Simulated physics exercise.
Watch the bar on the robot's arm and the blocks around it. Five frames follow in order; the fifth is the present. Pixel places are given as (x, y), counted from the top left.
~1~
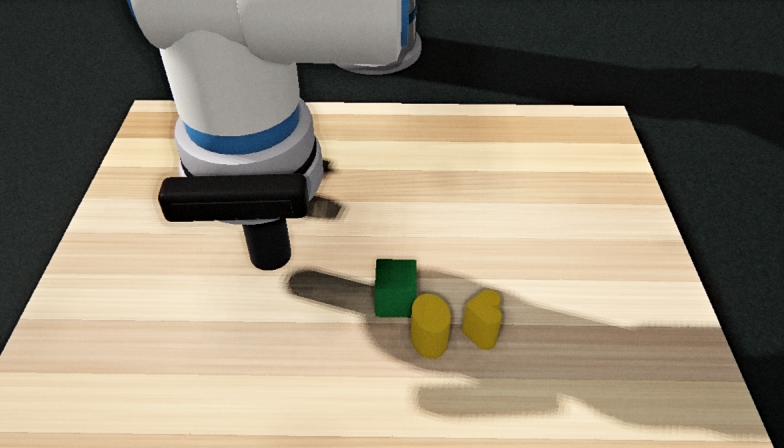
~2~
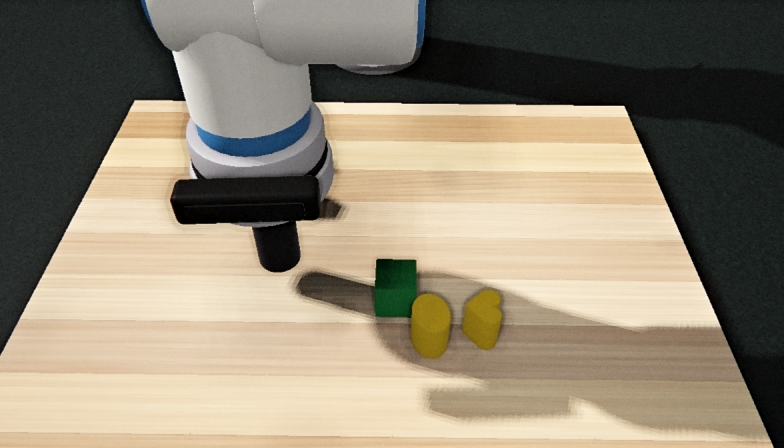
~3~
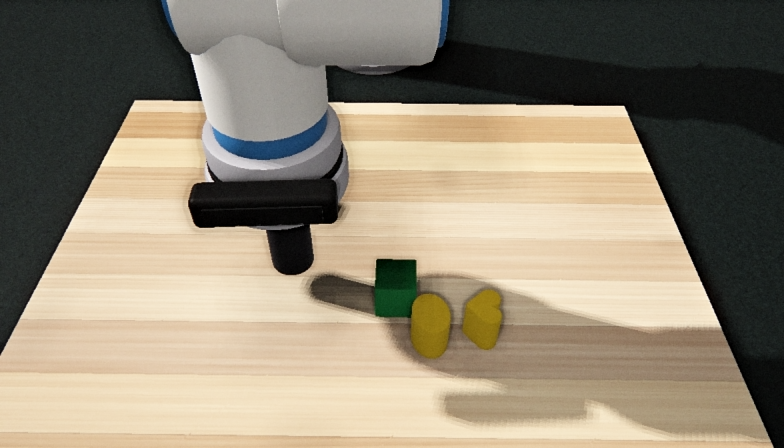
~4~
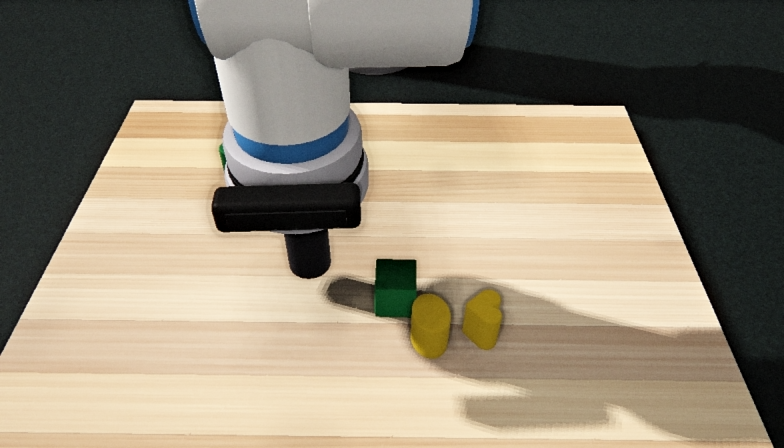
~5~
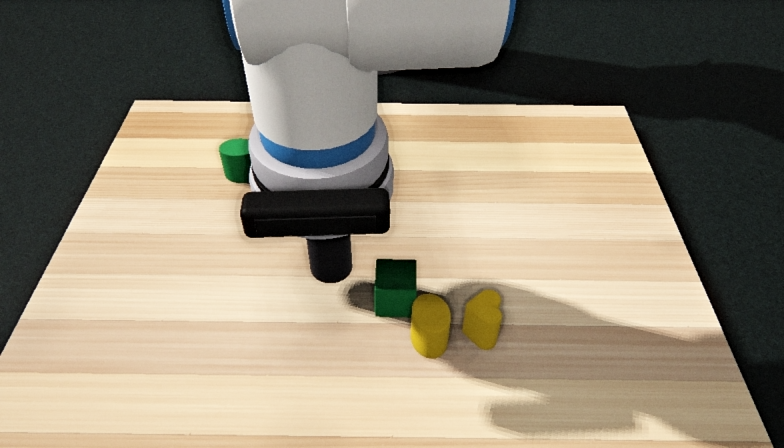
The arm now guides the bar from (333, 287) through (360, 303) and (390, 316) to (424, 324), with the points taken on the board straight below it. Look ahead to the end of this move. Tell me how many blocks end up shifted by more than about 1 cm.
2 blocks.
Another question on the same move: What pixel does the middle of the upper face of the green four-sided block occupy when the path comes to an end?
Its top middle will sit at (453, 272).
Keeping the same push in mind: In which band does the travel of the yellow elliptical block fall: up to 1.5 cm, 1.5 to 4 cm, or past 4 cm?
The middle band: 1.5 to 4 cm.
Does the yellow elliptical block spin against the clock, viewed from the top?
I expect not.
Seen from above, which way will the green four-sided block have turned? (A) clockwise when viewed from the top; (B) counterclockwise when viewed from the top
B (counterclockwise when viewed from the top)
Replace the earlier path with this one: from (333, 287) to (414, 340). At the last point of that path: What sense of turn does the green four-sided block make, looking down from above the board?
Top view: Counterclockwise.
On the path given first. Halfway along, bar at (376, 292); green four-sided block at (418, 277), turned 20° anticlockwise.
At the end, bar at (425, 305); green four-sided block at (453, 272), turned 50° anticlockwise; yellow elliptical block at (455, 324), turned 35° clockwise; yellow heart block not moved.
